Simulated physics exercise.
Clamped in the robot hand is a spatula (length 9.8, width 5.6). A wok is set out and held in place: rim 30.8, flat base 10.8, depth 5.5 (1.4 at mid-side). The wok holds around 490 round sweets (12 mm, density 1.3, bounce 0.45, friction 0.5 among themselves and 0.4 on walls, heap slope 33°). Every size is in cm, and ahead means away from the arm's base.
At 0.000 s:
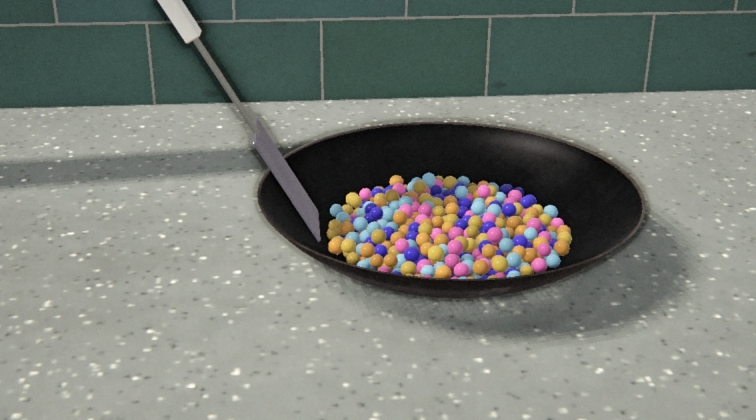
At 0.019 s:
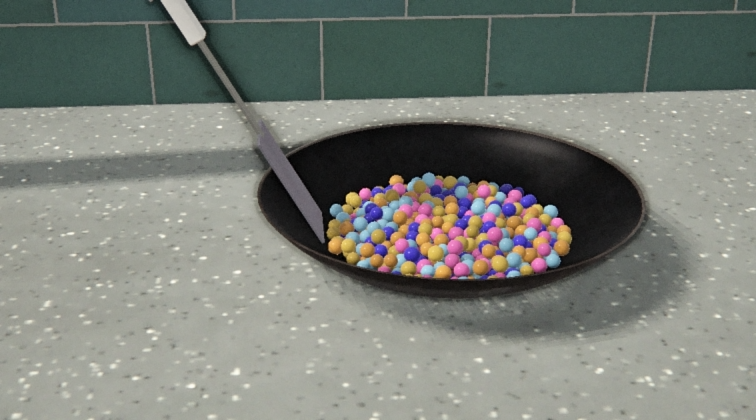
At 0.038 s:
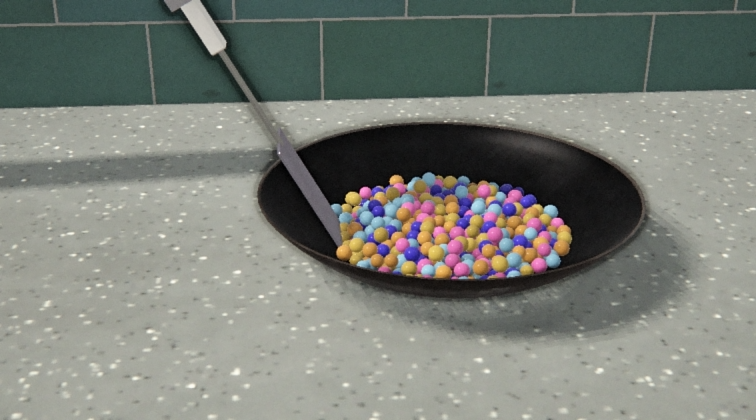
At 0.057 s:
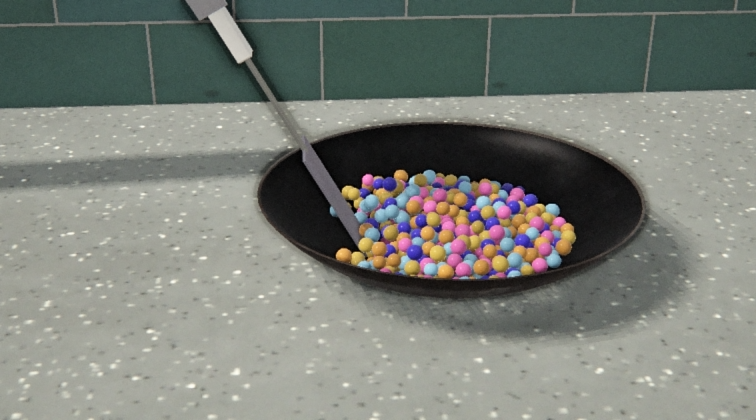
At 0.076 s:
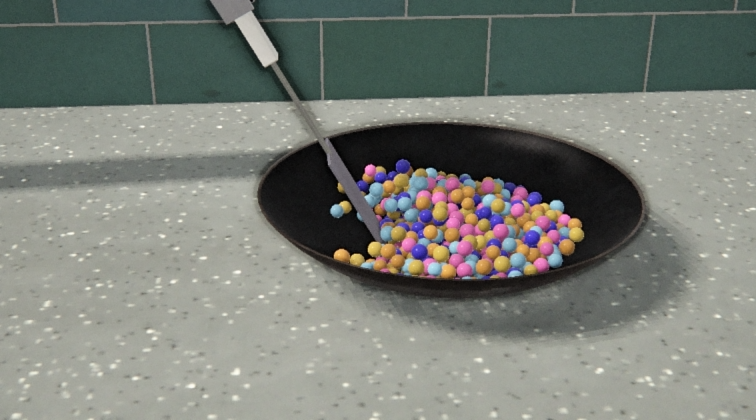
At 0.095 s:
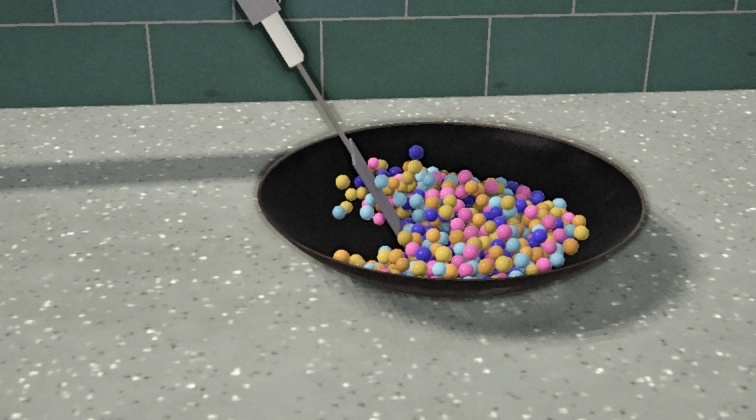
We see a spatula angled into a black wok of small pink, blue, yellow and orange balls on a speckled counter; it moves slowly at first, then sweeps rightward through them, pushing many to the right and leaving some behind.
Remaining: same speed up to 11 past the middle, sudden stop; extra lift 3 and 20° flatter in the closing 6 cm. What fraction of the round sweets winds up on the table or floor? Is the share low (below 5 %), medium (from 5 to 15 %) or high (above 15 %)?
The share is high, above 15 %.
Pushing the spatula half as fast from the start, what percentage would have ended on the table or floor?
Around 10 per cent would finish on the table or floor.
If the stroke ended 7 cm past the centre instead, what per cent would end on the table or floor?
Estimate: Approx. 5 %.
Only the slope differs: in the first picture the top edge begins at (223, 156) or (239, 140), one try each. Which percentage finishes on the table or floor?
Around 20 per cent, then around 20 per cent.
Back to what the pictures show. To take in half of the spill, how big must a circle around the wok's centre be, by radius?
Roughly 34 cm.
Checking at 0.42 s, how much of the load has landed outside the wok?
About 10 per cent.
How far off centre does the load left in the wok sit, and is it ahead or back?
3.0 cm ahead.
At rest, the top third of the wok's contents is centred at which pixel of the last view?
The middle lies somewhere around (531, 222).
After 0.14 s, sloping 61°, highest piece 8 above the table; 488 in the wok.
After 0.19 s, sloping 56°, highest piece 7 above the table; 488 in the wok.
After 0.42 s, sloping 41°, highest piece 18 above the table; 389 in the wok, 57 on the table or floor, 42 on the blade or in flight.
After 1.47 s, sloping 41°, highest piece 4 above the table; 389 in the wok, 99 on the table or floor.
At rest, 389 in the wok, 99 on the table or floor. That is 20 % on the table or floor.
